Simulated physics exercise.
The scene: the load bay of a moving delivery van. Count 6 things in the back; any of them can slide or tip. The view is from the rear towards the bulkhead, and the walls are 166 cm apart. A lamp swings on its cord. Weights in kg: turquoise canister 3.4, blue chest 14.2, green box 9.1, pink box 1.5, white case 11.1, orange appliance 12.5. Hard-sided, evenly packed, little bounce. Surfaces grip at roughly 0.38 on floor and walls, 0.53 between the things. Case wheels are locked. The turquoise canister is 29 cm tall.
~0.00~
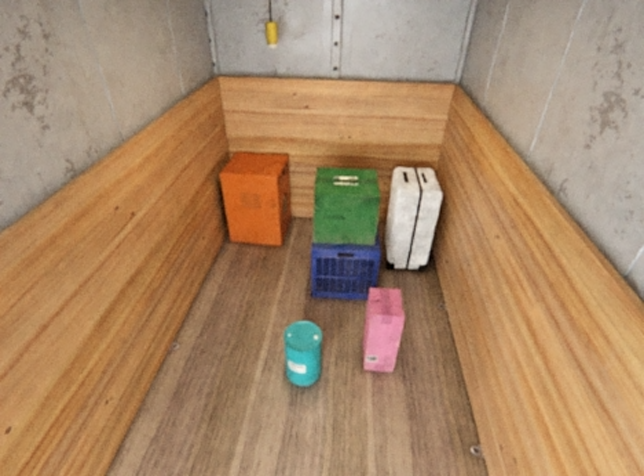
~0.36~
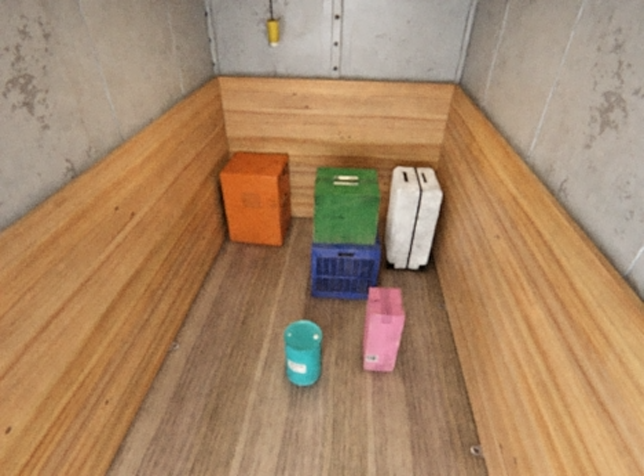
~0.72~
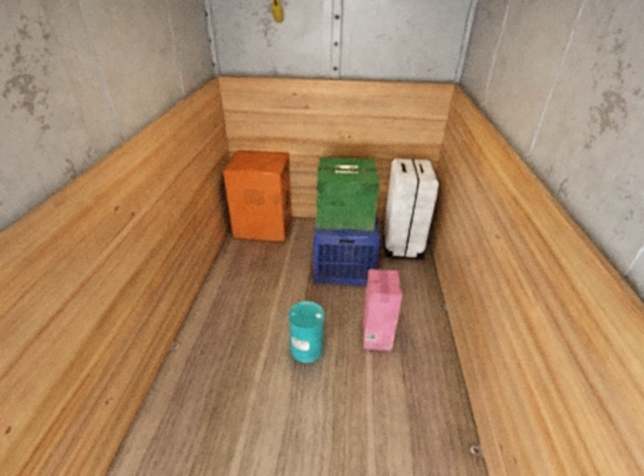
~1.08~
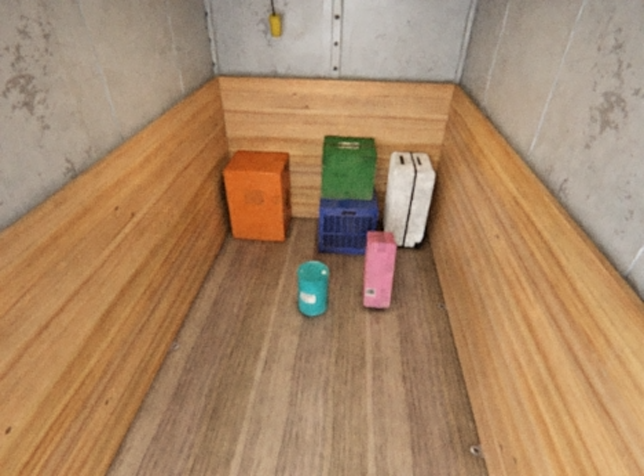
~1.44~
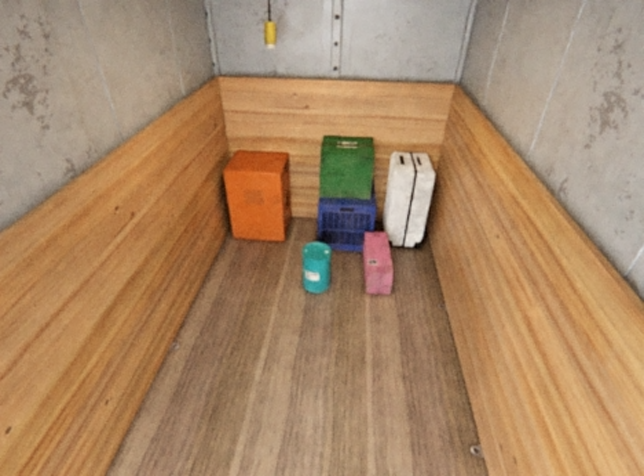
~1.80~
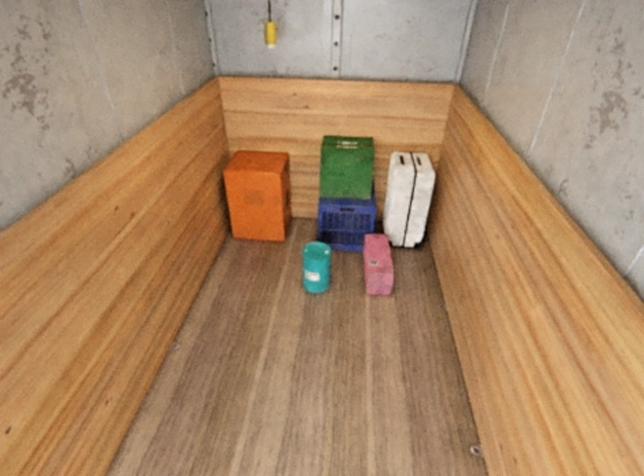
The clip opens on a wood-lined van bay with a turquoise canister and pink box nearest the viewer, before a blue container, green box, white case and orange unit. The load slides towards the bulkhead, the orange unit barely shifting, then the pink box tips onto its side and everything sits still.
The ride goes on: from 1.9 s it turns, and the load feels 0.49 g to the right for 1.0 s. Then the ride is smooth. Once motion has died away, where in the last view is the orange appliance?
The orange appliance comes to rest near (296, 198).
By 2.50 s, load feels 0.49 g right; orange appliance 10 cm from its spot near (270, 196); pink box on its side; turquoise canister 70 cm from its spot.
By 2.70 s, load feels 0.39 g right; orange appliance 19 cm from its spot near (283, 197); pink box on its side; turquoise canister 72 cm from its spot.
When it is over (3.5 s), lying over in the back, pink box; not toppled but over 15 cm from the start, turquoise canister, blue chest, green box, white case and orange appliance. In the last view, orange appliance near (296, 198).
